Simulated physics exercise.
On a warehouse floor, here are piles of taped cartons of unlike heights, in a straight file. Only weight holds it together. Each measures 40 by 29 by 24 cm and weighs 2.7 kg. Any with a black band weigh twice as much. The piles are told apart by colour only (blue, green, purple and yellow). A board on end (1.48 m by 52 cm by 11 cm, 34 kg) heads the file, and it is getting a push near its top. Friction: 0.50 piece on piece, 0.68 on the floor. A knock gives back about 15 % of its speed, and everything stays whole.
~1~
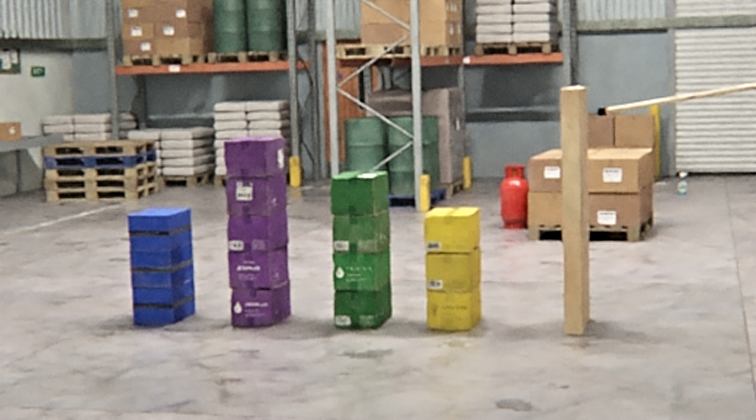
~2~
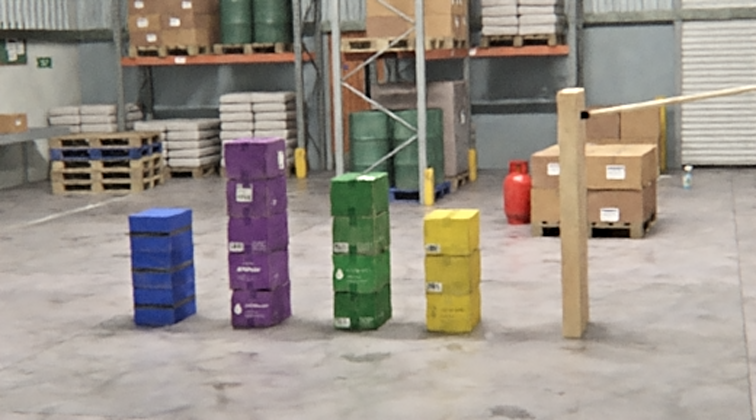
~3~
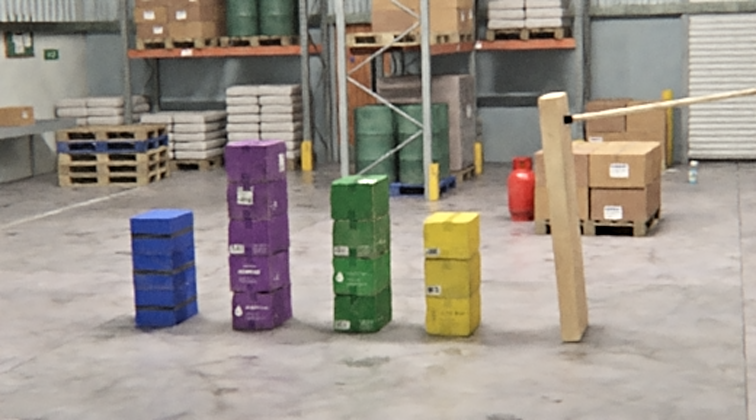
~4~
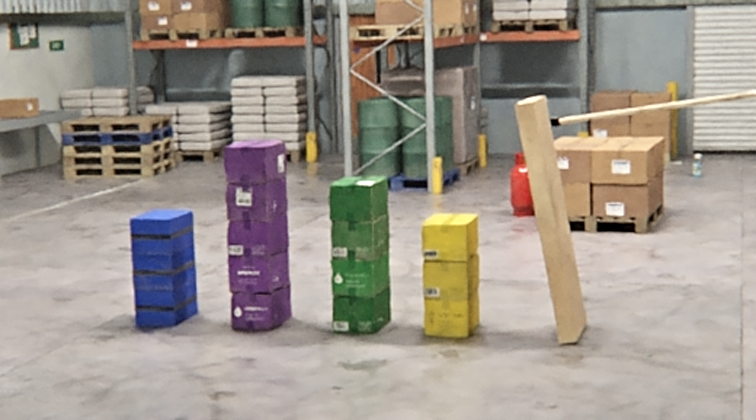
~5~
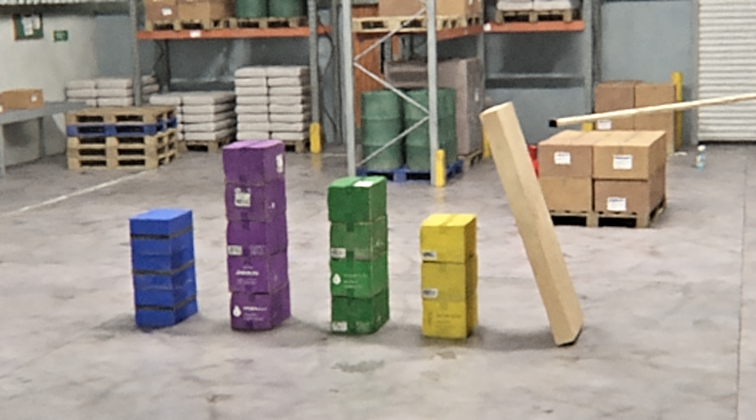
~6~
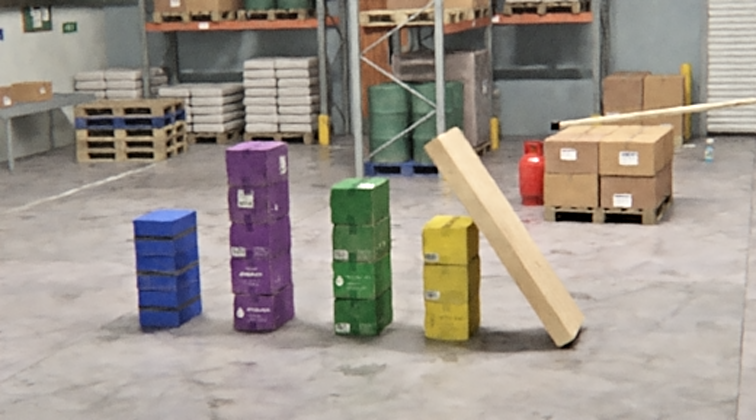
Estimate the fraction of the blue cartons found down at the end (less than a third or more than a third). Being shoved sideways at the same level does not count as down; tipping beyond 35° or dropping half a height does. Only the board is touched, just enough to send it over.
The part is fewer than one in three.
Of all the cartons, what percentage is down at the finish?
Near 60 per cent.
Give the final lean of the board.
About 65°.
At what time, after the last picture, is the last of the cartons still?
Around 2.5 s.
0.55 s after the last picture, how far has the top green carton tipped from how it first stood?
Roughly 5°.
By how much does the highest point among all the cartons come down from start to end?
Some 25 cm lower.
Then, 0.55 s later than the last frame, board 57° from upright; none of the 3 blue cartons down (2 of 15 in all colours); top blue carton unmoved; top yellow carton tilted 35°, 8 cm lower.
Then, 1.39 s later than the last frame, board 64° from upright; none of the 3 blue cartons down (6 of 15 in all colours); top blue carton unmoved; top yellow carton tilted 65°, 19 cm lower.
When it is over, board 64° from upright; none of the 3 blue cartons down (9 of 15 in all colours); top blue carton unmoved; top yellow carton tilted 65°, 19 cm lower. That is 0 per cent. In pixels of the last frame, middles, top blue carton near (164, 232), top yellow carton near (377, 267).
